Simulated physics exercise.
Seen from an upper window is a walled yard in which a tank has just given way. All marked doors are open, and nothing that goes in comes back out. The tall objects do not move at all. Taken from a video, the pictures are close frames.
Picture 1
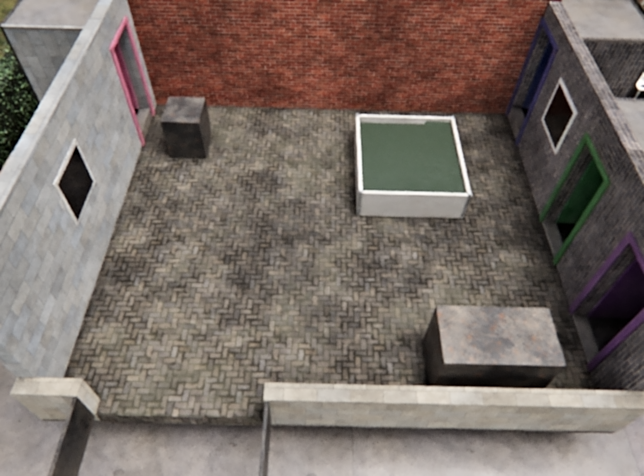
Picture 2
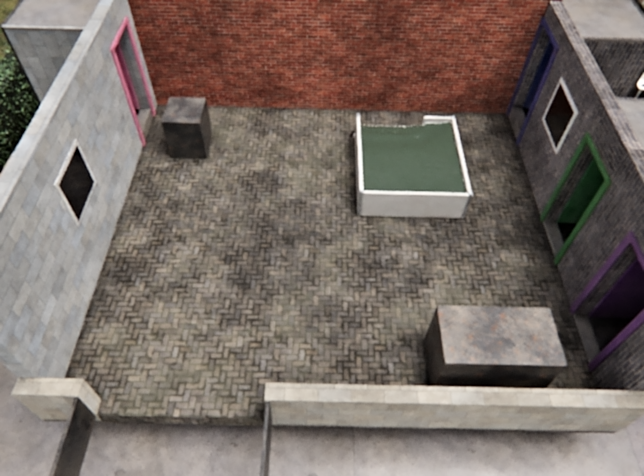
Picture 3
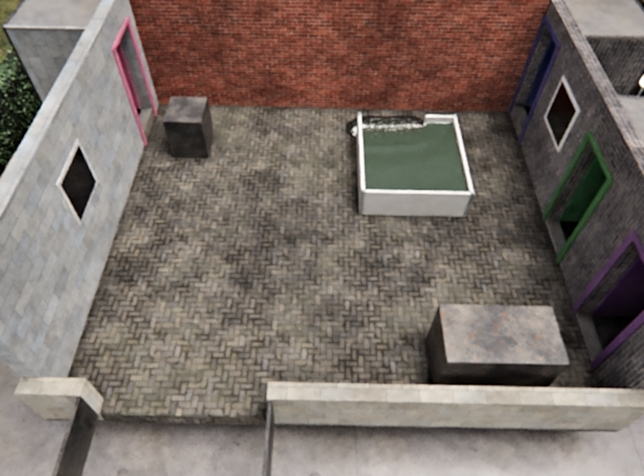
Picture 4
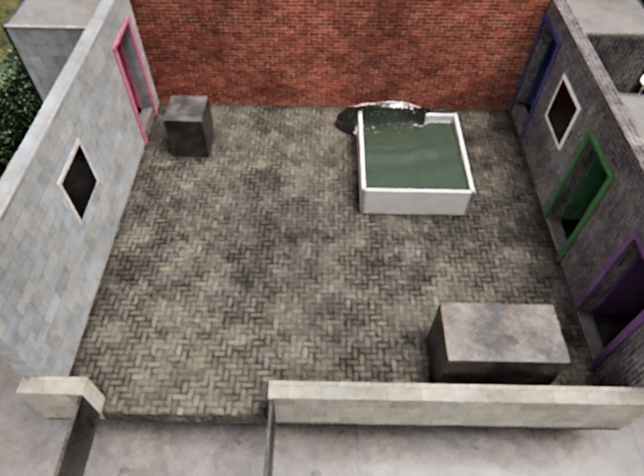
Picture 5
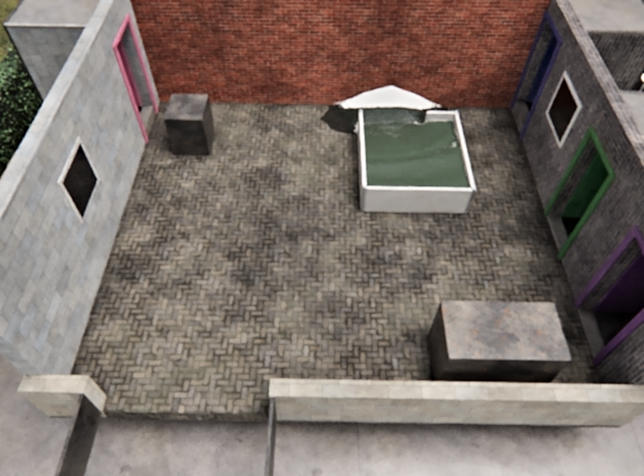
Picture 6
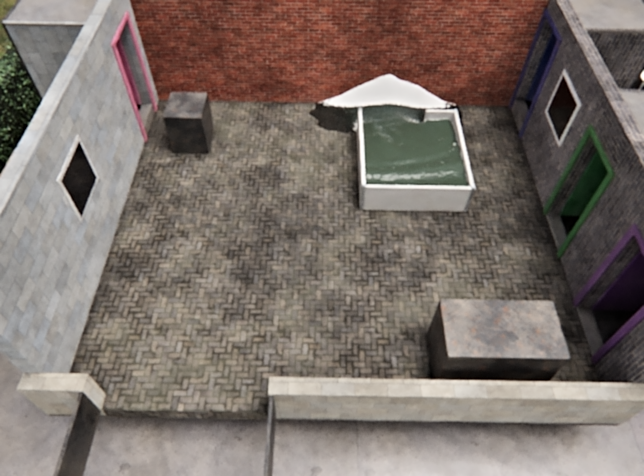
The clip shows a walled yard from above, with a pale-rimmed tank of still, greenish water near a brick wall; water then pours through a gap on the tank's far side and spreads in a widening sheet beside the wall.
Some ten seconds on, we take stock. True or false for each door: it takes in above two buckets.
The purple door, true; the green door, false; the pink door, false; the blue door, false.
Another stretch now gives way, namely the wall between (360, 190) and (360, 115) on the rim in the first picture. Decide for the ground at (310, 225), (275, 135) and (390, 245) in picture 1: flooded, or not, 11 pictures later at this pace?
Sequence: Wetted / wetted / spared.
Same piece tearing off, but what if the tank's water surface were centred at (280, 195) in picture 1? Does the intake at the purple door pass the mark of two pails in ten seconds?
As far as I can tell, the purple door stays within limits.
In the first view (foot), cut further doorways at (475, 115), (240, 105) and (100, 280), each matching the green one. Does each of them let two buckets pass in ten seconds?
Exceeds the limit; falls short; falls short.
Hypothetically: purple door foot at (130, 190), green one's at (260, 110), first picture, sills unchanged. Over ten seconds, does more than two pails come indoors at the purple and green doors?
Looking at it, purple fails to reach the limit, and green fails to reach the limit.
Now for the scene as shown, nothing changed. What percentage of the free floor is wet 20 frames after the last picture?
Estimated share: About 40 %.
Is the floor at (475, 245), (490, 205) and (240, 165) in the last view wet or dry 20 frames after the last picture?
First spared, then swamped, then swamped.
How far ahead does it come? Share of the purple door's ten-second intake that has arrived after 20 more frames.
Close to 0 %.
A moment on, water covers 10 % of the floor; the purple door not reached, the green door not reached, the pink door not reached, the blue door not reached.
Next, water covers 20 % of the floor; the purple door not reached, the green door not reached, the pink door not reached, the blue door wet at the sill, nothing in.
Then, water covers 40 % of the floor; the purple door not reached, the green door wet at the sill, nothing in, the pink door under two buckets in, the blue door wet at the sill, nothing in.
Later, water covers 65 % of the floor; the purple door wet at the sill, nothing in, the green door wet at the sill, nothing in, the pink door under two buckets in, the blue door wet at the sill, nothing in.
In the end, water covers 90 % of the floor; the purple door over two buckets in, the green door wet at the sill, nothing in, the pink door under two buckets in, the blue door wet at the sill, nothing in.
